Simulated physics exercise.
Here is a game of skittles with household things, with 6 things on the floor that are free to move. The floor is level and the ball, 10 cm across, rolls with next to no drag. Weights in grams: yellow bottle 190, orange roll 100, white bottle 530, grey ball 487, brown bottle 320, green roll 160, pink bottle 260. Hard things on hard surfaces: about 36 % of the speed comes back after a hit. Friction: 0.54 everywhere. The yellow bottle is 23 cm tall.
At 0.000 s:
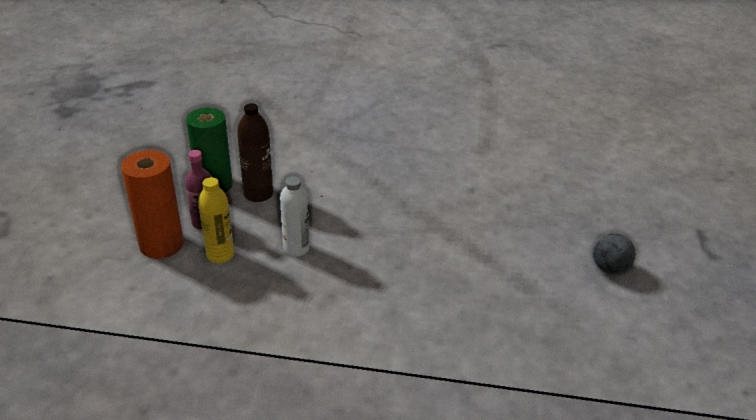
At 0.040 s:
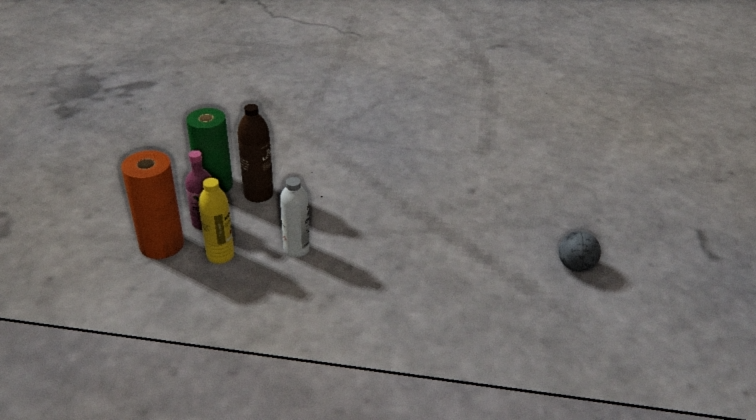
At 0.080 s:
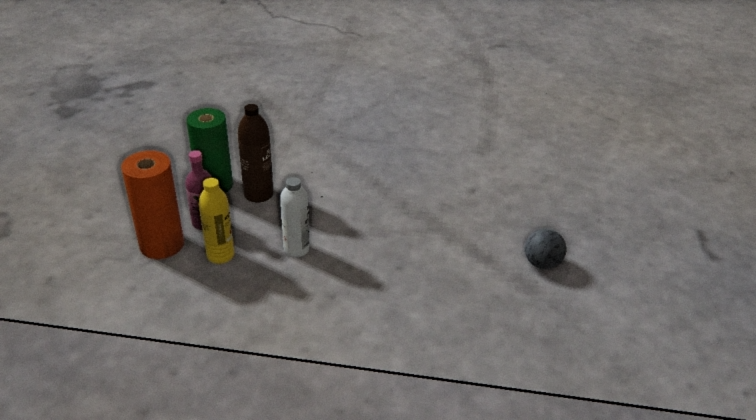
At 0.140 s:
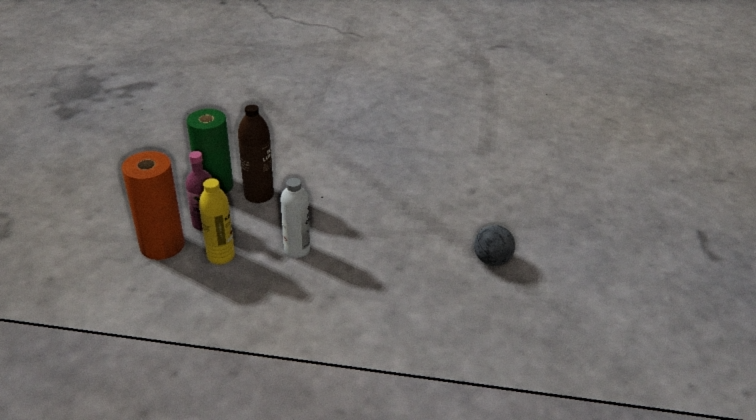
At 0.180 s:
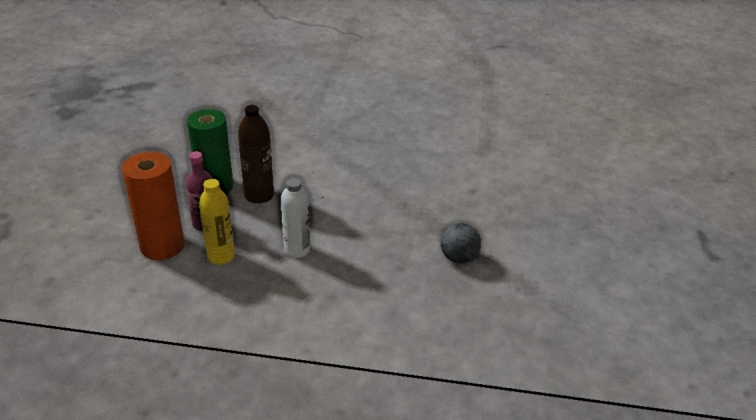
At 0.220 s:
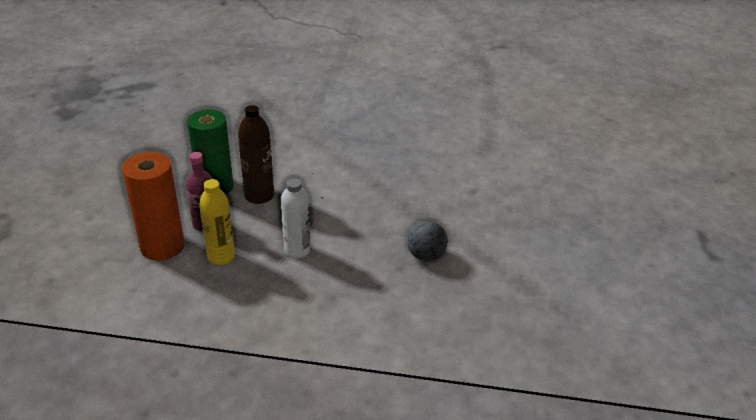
On a grey concrete floor, a dark grey ball rolled steadily from the right toward the left, drawing closer to a still group of bottles and orange and green rolls.
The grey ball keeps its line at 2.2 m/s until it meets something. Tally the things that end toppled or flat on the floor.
In all, two.
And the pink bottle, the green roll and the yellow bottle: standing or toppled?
The pink bottle stays upright; the green roll is still upright; the yellow bottle tips over.
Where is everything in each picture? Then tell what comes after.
In the first frame, 0 cm rolled; grey ball (614, 254); yellow bottle (216, 220); orange roll (154, 205).
In the second frame, 9 cm rolled; grey ball (580, 252); green roll (211, 153).
In the third frame, 17 cm rolled; grey ball (546, 249); white bottle (295, 216).
In the fourth frame, 30 cm rolled; grey ball (495, 245); green roll (211, 153).
In the fifth frame, 39 cm rolled; grey ball (461, 243); white bottle (296, 218).
In the sixth frame, 47 cm rolled; grey ball (427, 241); yellow bottle (216, 221); orange roll (155, 207).
After 0.42 s, 76 cm rolled; grey ball near (317, 222); white bottle slid 9 cm.
After 0.62 s, 85 cm rolled; grey ball near (288, 210); yellow bottle leaning 37° near (181, 229); orange roll leaning 4° near (150, 206); white bottle leaning 32°.
After 0.82 s, 93 cm rolled; grey ball near (264, 198); yellow bottle leaning 65° near (165, 250); orange roll slid 2 cm near (146, 211); white bottle leaning 72°.
After 1.12 s, 98 cm rolled; grey ball near (243, 201); yellow bottle on its side near (159, 274); orange roll slid 4 cm near (141, 212); white bottle on its side.
At rest (2.9 s), tipped over on the floor, yellow bottle and white bottle; the other 4 in place, give or take 8 cm. Seen from the same camera at the end, yellow bottle near (163, 284), orange roll near (142, 212).
